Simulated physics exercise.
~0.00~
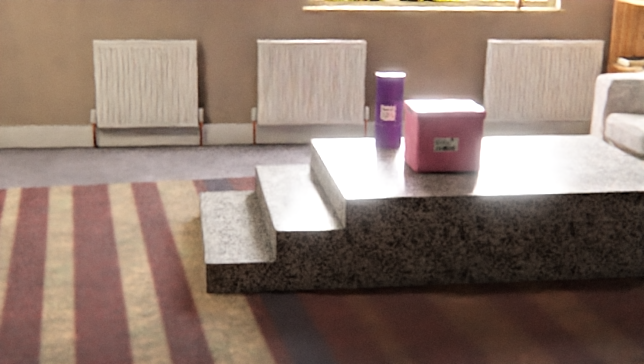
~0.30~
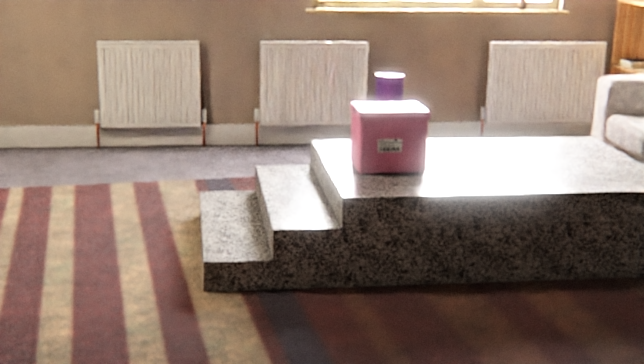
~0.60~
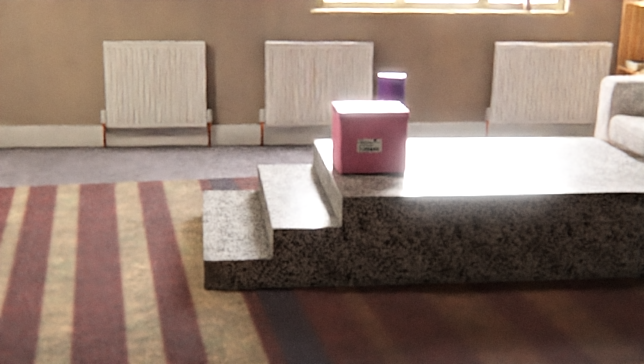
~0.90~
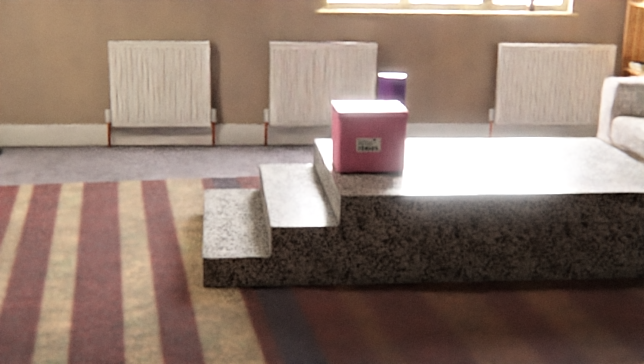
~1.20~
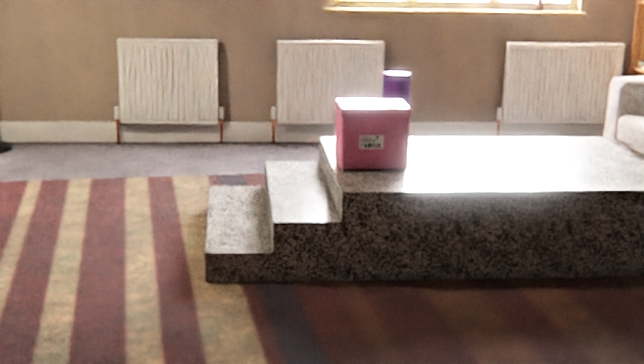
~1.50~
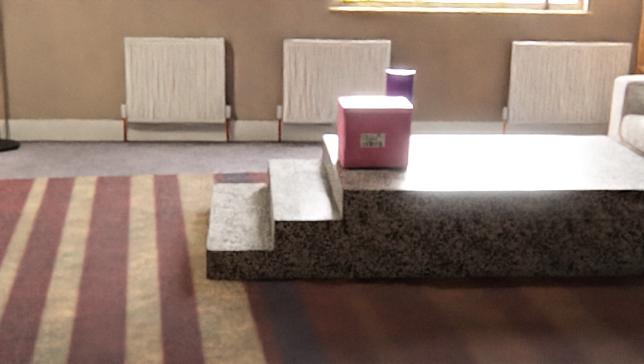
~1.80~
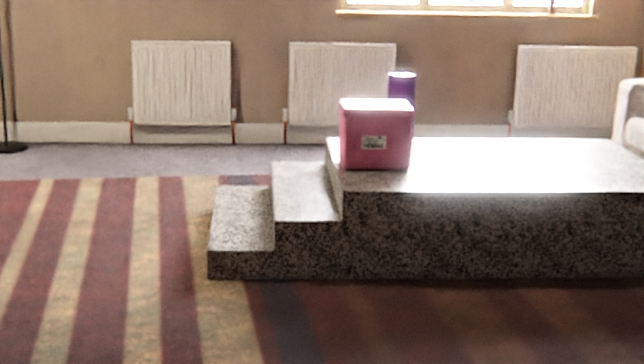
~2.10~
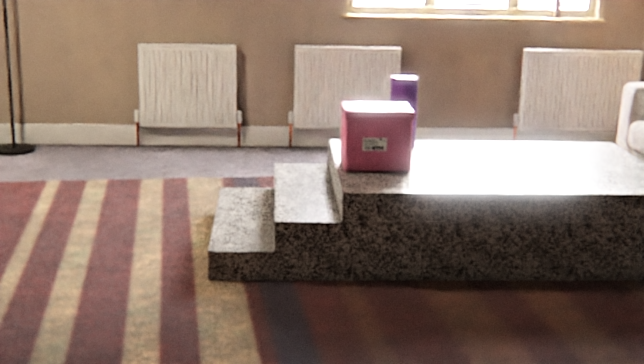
A low speckled stone platform with steps on its left held a purple canister and a pink tote, which slid left across the top, passing in front of the canister, and stopped near the edge above the steps, staying upright there.
